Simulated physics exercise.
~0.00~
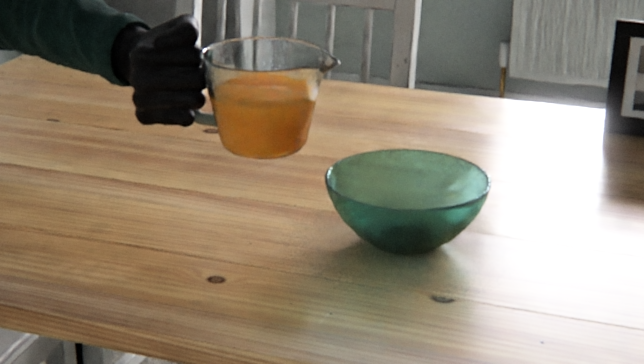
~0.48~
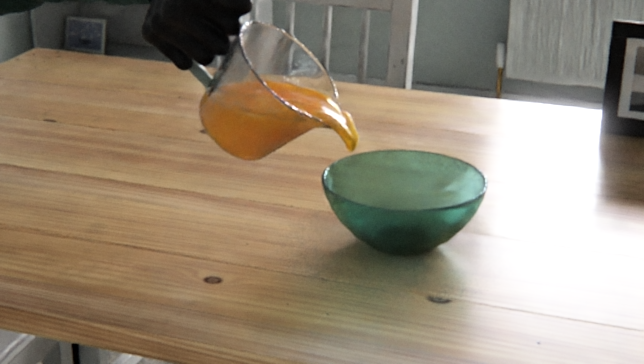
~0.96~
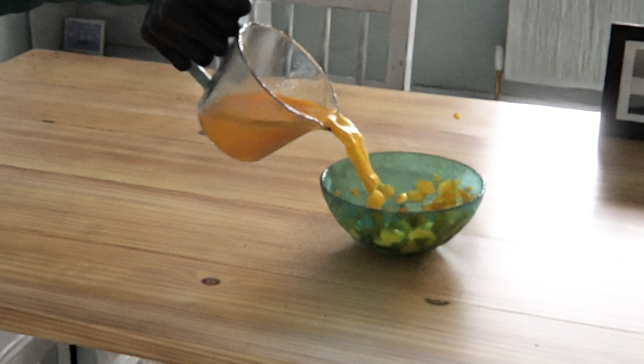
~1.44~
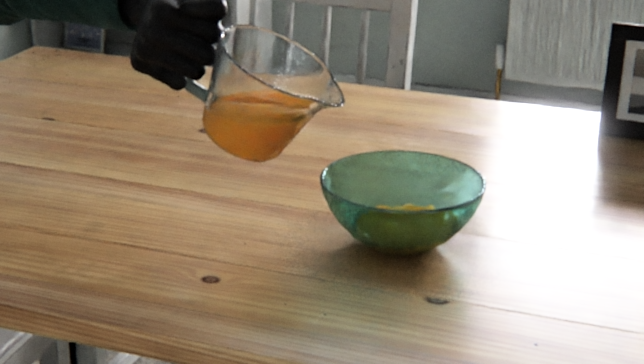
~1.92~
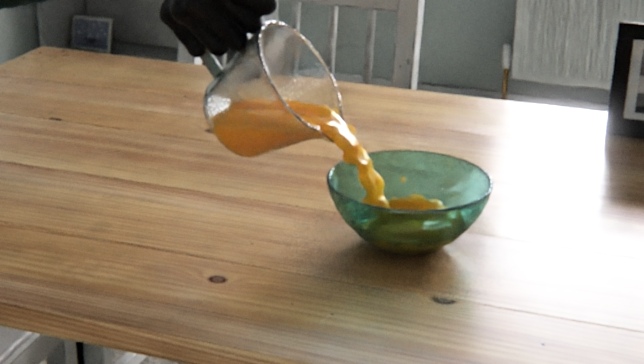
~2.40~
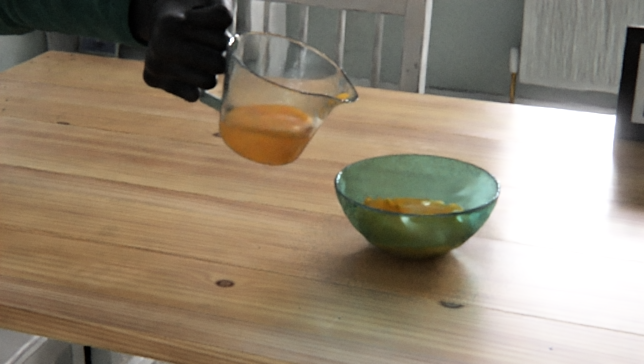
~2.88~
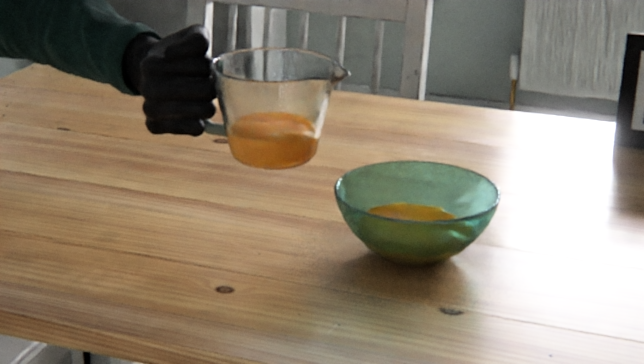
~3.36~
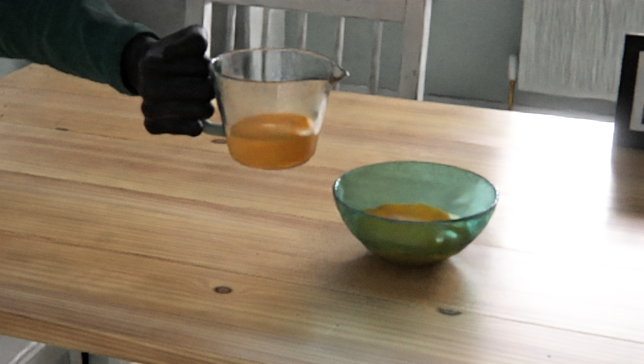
The footage shows a gloved hand tilting a clear glass jug of orange liquid and pouring into a green bowl on a wooden table, easing back, pouring again, then levelling the jug, leaving some liquid in both the bowl and the jug.
